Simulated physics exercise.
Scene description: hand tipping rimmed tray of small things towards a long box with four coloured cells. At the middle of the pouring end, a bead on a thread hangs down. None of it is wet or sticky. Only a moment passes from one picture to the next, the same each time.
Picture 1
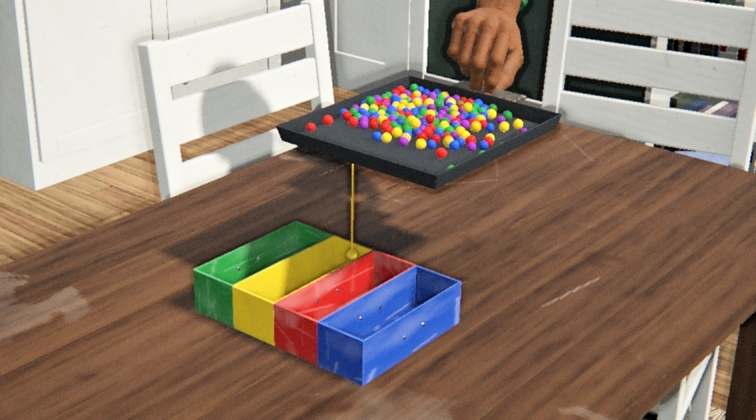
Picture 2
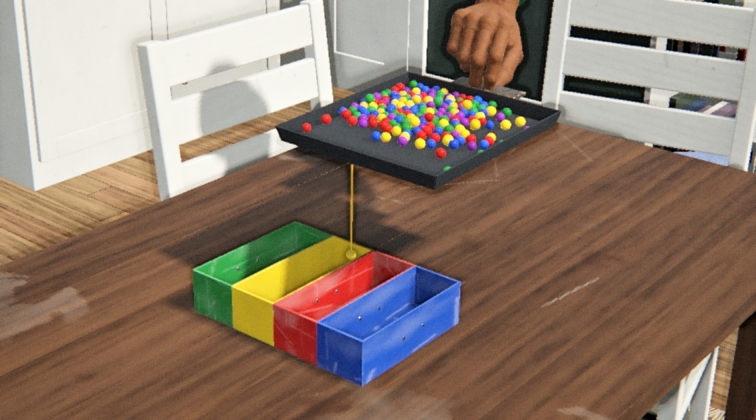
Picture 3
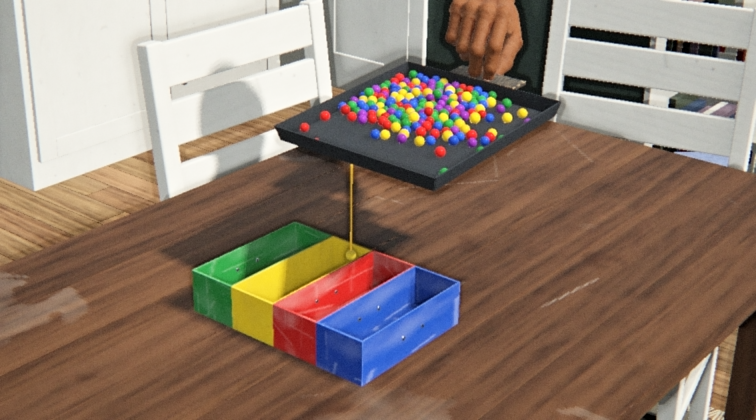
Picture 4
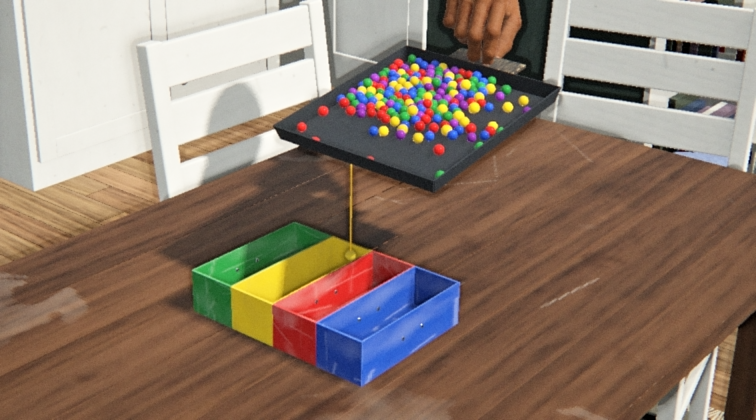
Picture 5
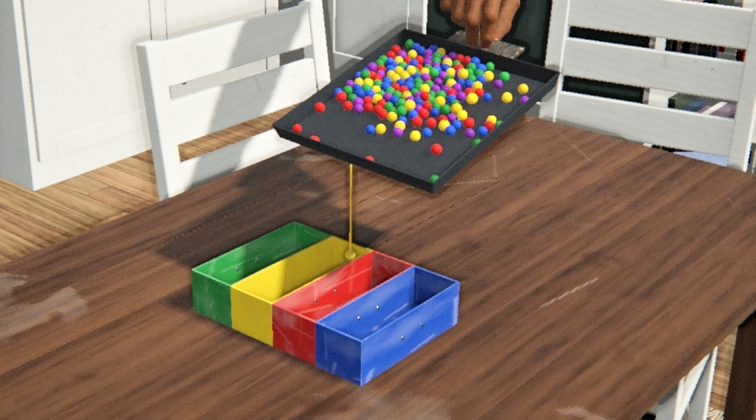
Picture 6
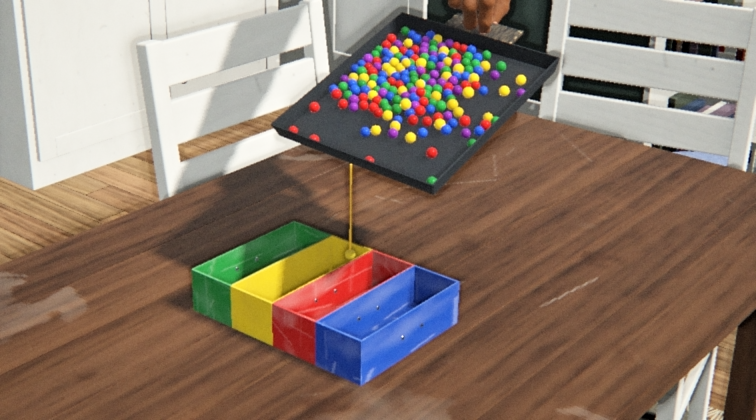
At a wooden table, a hand gradually tilted a dark tray of colourful beads toward a box with green, yellow, red and blue sections, and the beads shifted about on the tray.
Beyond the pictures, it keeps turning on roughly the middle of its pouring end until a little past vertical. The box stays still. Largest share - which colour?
Blue cell.
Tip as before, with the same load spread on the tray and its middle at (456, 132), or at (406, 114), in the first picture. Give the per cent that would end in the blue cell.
Around 40 in a hundred the first time, around 40 in a hundred the second.
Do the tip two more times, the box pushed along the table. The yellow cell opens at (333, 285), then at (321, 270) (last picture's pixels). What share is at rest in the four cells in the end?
First about 90, then 80 per cent.
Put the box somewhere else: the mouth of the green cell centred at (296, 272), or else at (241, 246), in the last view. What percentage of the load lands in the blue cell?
Close to 10 in a hundred first, close to 30 in a hundred second.
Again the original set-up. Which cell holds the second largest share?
That's the red one.
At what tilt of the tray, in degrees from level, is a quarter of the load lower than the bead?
It's turned some 65 degrees by then.
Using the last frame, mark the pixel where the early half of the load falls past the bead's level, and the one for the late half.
Around (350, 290) and then (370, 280).
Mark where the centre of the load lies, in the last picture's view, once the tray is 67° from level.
I'd put the middle close to (366, 177).
Shortly afterwards, tray tipped steeply; near half on the tray; a little in the blue cell; a little in the red cell; a little in the yellow cell; only a few in the green cell; near a quarter falling or outside the box.
Next, tray tipped past a quarter turn; only a few on the tray; near a third in the blue cell; near a quarter in the red cell; a little in the yellow cell; only a few in the green cell; near a quarter falling or outside the box.
Some moments later, tray tipped past a quarter turn; near a third in the blue cell; near a quarter in the red cell; a little in the yellow cell; only a few in the green cell; near a quarter falling or outside the box.
In the end, tray tipped past a quarter turn; near a third in the blue cell; near a quarter in the red cell; a little in the yellow cell; only a few in the green cell; near a quarter outside the box.
